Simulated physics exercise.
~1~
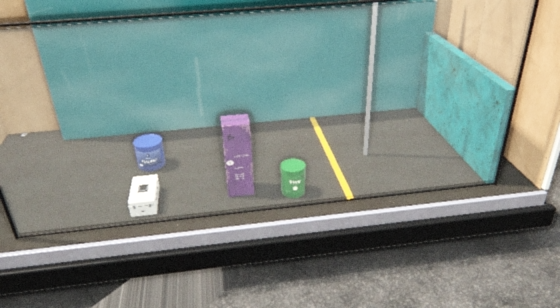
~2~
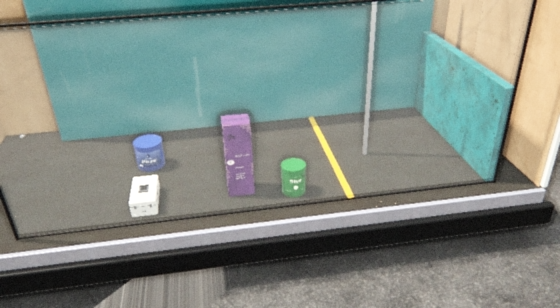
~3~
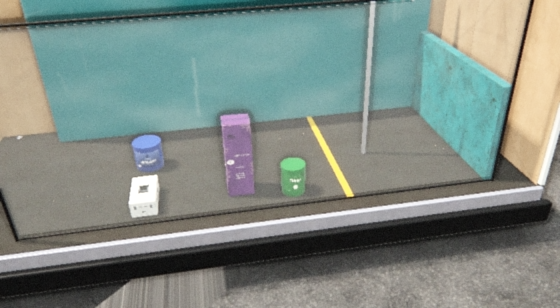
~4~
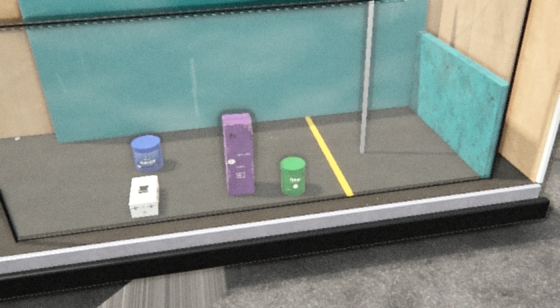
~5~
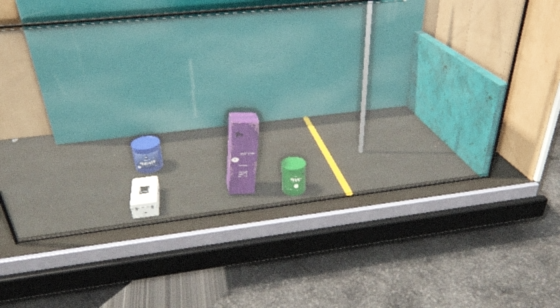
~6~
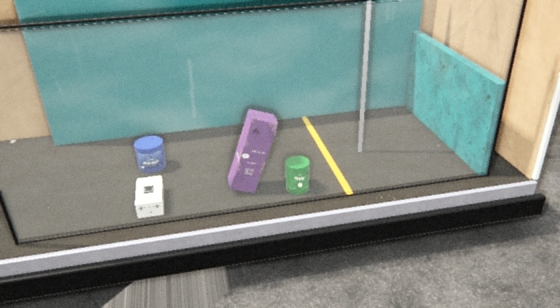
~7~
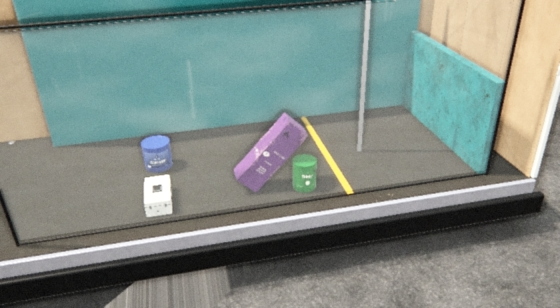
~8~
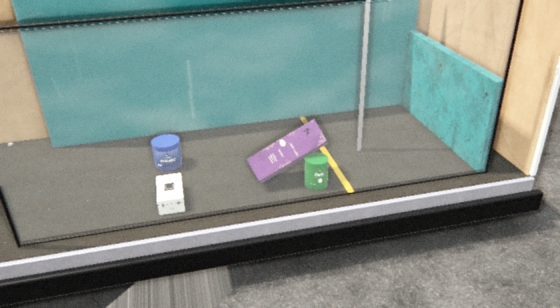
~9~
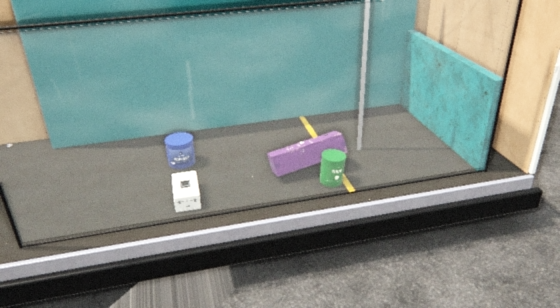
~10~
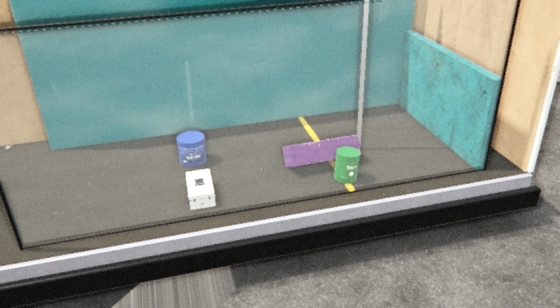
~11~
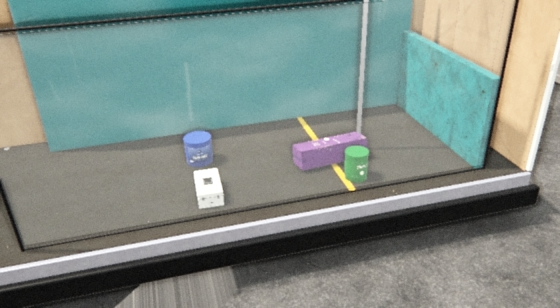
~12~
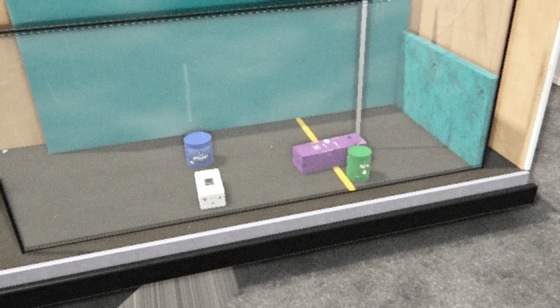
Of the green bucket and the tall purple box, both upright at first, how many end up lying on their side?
One of them does. The purple box ends on its side, while the green bucket stays upright.
